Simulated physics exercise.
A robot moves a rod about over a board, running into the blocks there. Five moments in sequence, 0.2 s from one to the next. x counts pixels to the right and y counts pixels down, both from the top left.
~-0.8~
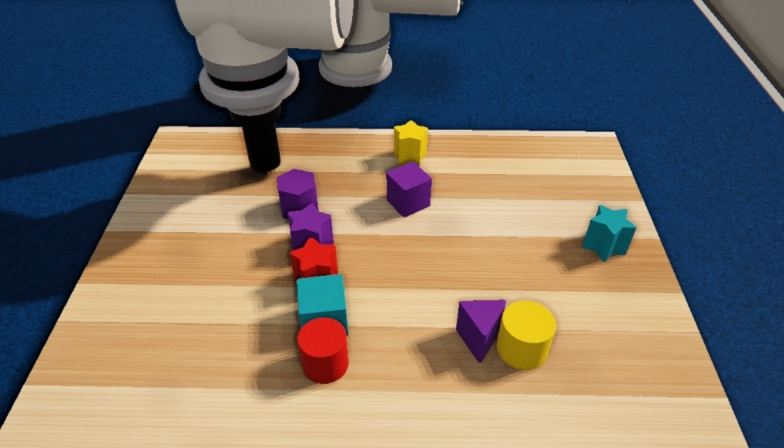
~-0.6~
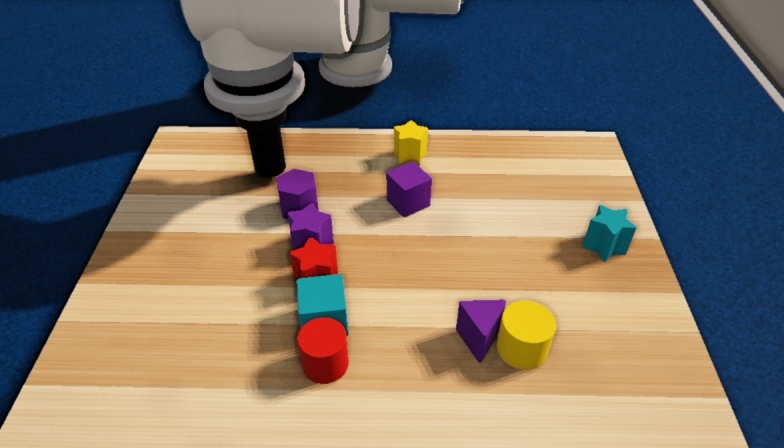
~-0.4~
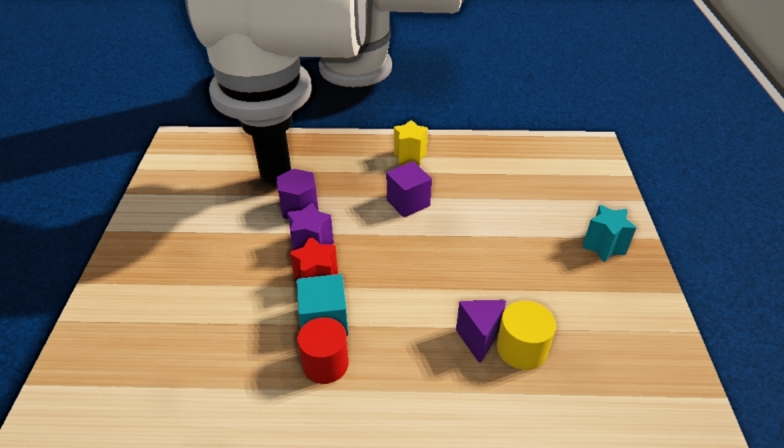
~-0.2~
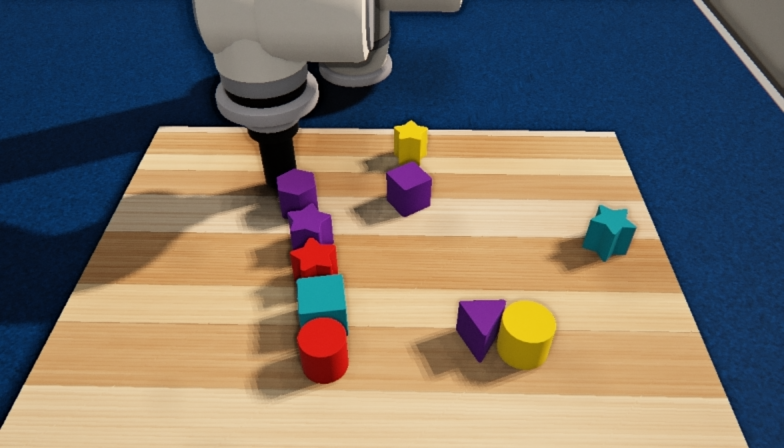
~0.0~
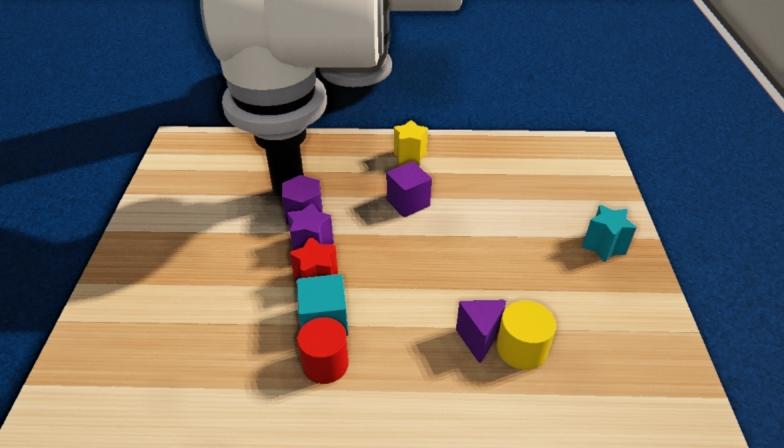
The video shows a robot arm moving a black rod slowly toward a line of purple, red and turquoise blocks on a wooden board, then nudging the purple six-sided block slightly while the other blocks stay still.
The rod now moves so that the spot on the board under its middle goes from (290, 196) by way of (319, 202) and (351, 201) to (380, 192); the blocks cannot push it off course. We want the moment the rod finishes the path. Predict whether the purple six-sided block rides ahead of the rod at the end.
No longer ahead of the rod.
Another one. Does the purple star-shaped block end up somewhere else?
Short answer: Yes.
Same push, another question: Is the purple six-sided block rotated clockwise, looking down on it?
The answer is yes.
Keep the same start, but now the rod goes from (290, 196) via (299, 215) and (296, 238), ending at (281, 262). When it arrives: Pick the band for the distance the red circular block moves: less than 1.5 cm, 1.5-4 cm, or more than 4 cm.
The smallest band: Under 1.5 cm.
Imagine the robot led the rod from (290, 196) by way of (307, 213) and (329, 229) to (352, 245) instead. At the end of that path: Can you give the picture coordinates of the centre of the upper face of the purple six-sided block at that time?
My prediction: (364, 243).
What follows on the original path. One third of the way, rod at (318, 193); purple six-sided block at (323, 198), turned 30° clockwise; purple star-shaped block at (312, 224), turned 30° clockwise.
Two thirds of the way, rod at (350, 192); purple six-sided block at (328, 199), turned 35° clockwise; purple star-shaped block at (313, 225), turned 35° clockwise; red star-shaped block at (311, 256), turned 15° anticlockwise.
At the end, rod at (379, 183); purple six-sided block at (328, 199), turned 35° clockwise; purple star-shaped block at (313, 225), turned 35° clockwise; red star-shaped block at (311, 256), turned 15° anticlockwise; purple square piece at (415, 175).
